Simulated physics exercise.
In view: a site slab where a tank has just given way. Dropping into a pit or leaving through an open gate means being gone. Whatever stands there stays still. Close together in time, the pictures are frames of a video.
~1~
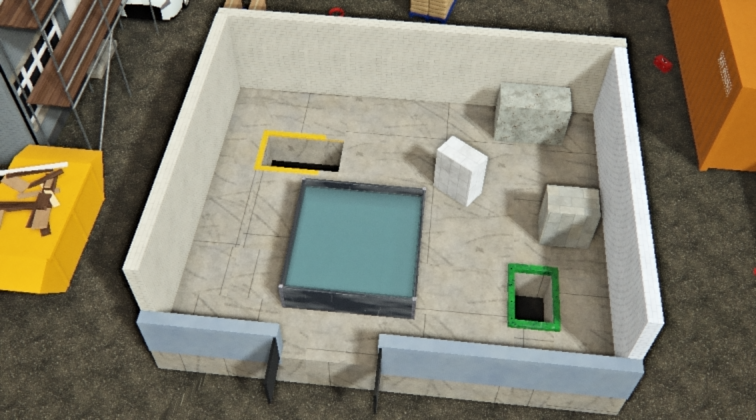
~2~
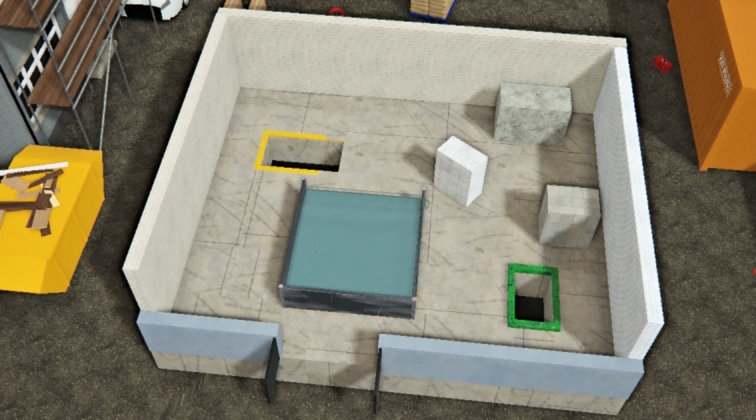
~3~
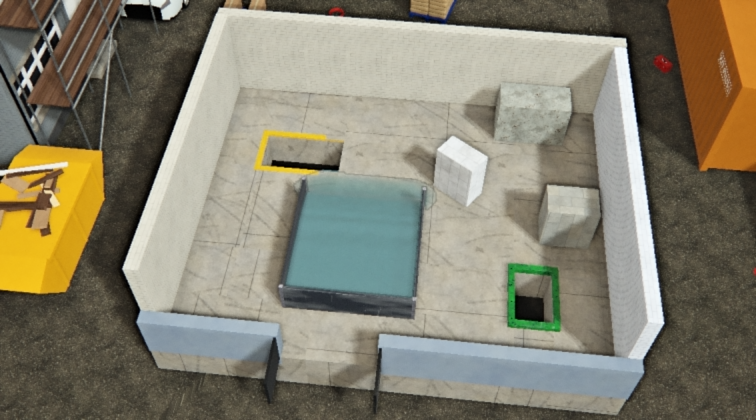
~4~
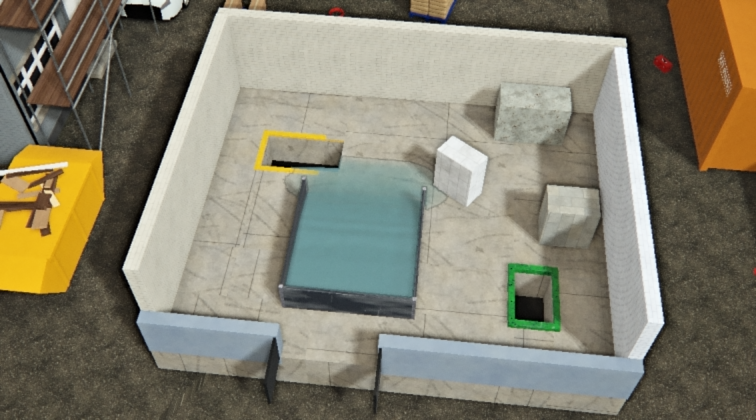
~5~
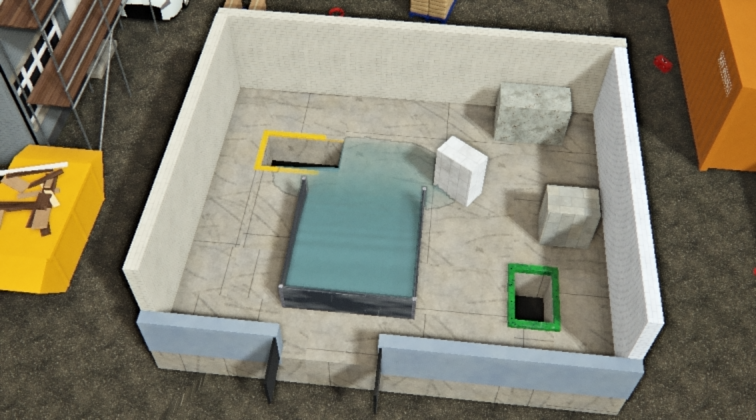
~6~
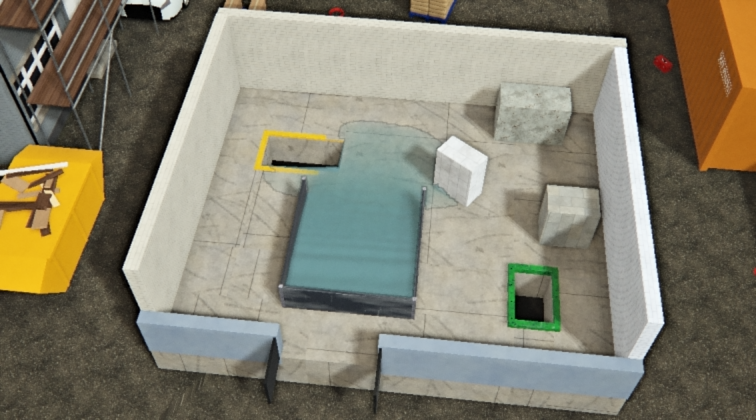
A water tank's far side opens, and water spreads across the slab between blocks and pits.
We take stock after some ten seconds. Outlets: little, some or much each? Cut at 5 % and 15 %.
The gate: Little. The yellow pit: Much. The green pit: Little.
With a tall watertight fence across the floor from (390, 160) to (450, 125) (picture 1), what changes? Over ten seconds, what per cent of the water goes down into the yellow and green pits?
Shares in percent - yellow: 45; green: 0.
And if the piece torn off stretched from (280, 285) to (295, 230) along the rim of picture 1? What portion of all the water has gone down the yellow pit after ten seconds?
I'd estimate the yellow pit takes around 25 percent.
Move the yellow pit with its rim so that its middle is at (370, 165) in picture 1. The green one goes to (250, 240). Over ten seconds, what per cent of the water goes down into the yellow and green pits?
Yellow gets 70 in a hundred; green gets 0 in a hundred.
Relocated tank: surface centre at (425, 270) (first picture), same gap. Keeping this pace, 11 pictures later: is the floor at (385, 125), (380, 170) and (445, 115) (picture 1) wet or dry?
Checking the three spots, I get swamped, swamped, swamped.
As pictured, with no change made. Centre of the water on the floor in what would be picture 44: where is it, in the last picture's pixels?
Roughly (388, 175) in the last picture.
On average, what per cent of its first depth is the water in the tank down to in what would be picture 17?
It works out to roughly 42 percent.
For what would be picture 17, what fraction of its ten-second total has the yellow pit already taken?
Roughly 35 per cent.
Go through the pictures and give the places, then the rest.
Still water in the water tank at (356, 238), in the first frame.
Water pours out on the water tank's far side and has run to a hidden place, in the second frame.
The front is at (299, 185), out from the gap on the water tank's far side, in the third frame.
Water pours out on the water tank's far side and has run to (289, 179), in the fourth frame.
Water pours out on the water tank's far side and has run to a hidden place, in the fifth frame.
Water pours out on the water tank's far side and has run to (419, 132), in the sixth frame.
A moment on, water covers 20 % of the floor; the gate 0 %, the yellow pit 7 %, the green pit 0 %.
Next, water covers 25 % of the floor; the gate 0 %, the yellow pit 15 %, the green pit 0 %.
Then, water covers 35 % of the floor; the gate 0 %, the yellow pit 23 %, the green pit 0 %.
Later, water covers 75 % of the floor; the gate 0 %, the yellow pit 31 %, the green pit 0 %.
In the end, water covers 95 % of the floor; the gate 0 %, the yellow pit 42 %, the green pit 0 %.
